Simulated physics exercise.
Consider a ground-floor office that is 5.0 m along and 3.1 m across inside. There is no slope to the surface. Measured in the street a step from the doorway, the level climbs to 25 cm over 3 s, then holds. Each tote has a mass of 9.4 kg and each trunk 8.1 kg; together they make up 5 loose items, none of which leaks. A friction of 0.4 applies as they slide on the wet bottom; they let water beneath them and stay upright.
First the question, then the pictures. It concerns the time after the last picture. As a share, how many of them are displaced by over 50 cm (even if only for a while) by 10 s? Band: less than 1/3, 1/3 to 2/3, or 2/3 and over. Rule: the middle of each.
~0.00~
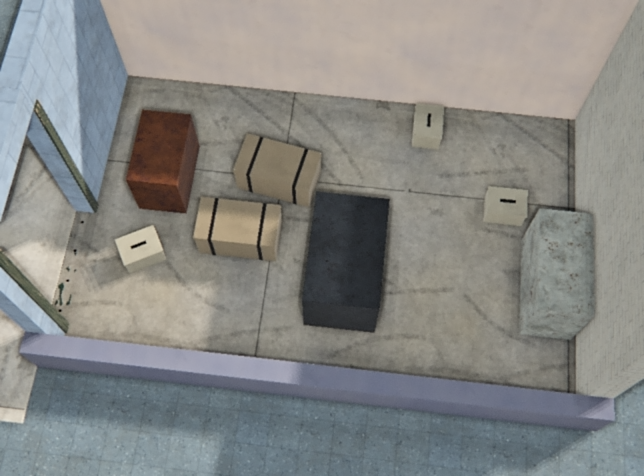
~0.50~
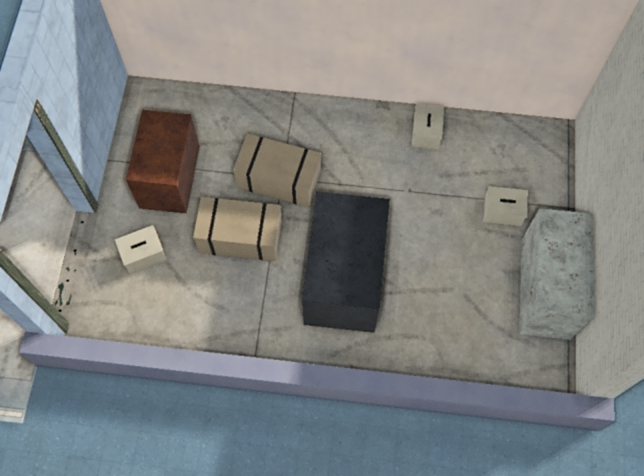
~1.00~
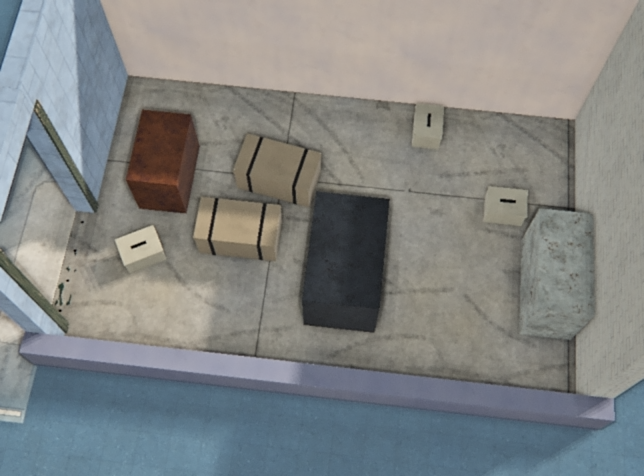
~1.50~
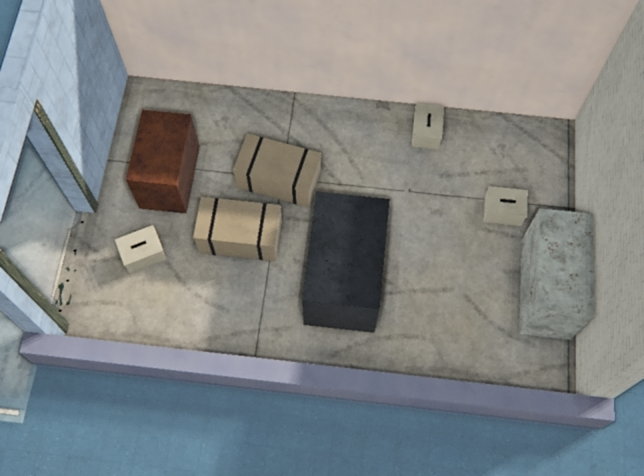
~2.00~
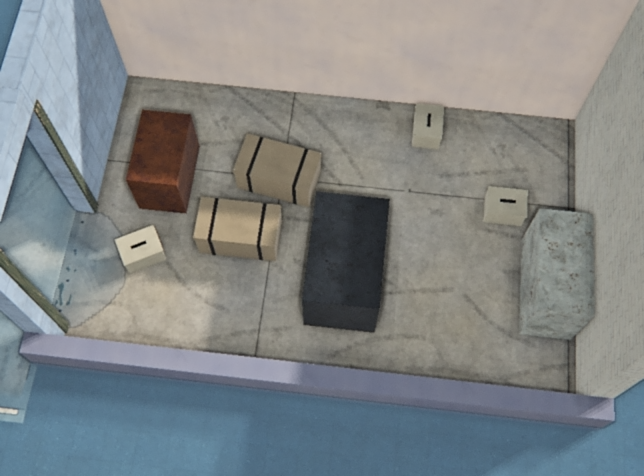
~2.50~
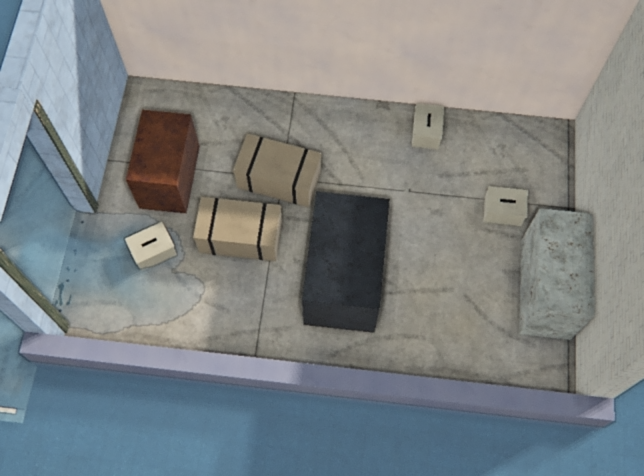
It's going to be two in three or more, I reckon.
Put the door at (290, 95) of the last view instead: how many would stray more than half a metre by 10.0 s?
In that case the number is 3.
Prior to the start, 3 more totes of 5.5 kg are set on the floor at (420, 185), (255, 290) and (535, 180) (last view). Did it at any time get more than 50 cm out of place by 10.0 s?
In that order: Past it, more, less.
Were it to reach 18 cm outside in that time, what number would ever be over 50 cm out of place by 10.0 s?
Then the count would be 3.
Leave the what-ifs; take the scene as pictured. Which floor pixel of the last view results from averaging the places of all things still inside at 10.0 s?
I'd put it around (403, 158).
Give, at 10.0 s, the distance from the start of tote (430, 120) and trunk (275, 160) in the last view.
In turn: 120 cm, 100 cm.
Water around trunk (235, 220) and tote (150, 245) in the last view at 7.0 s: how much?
Close to 6 and 8 centimetres.
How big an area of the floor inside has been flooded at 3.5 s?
Somewhere about 4.0 m2, give or take.
After 3.5 s 1 of 5 are over 50 cm from their spots; 0 afloat.
After 4.5 s 1 of 5 are over 50 cm from their spots; 1 afloat.
After 7.0 s 3 of 5 are over 50 cm from their spots; 2 afloat.
After 10.0 s 4 of 5 are over 50 cm from their spots, and 5 have been at some point; 5 afloat.
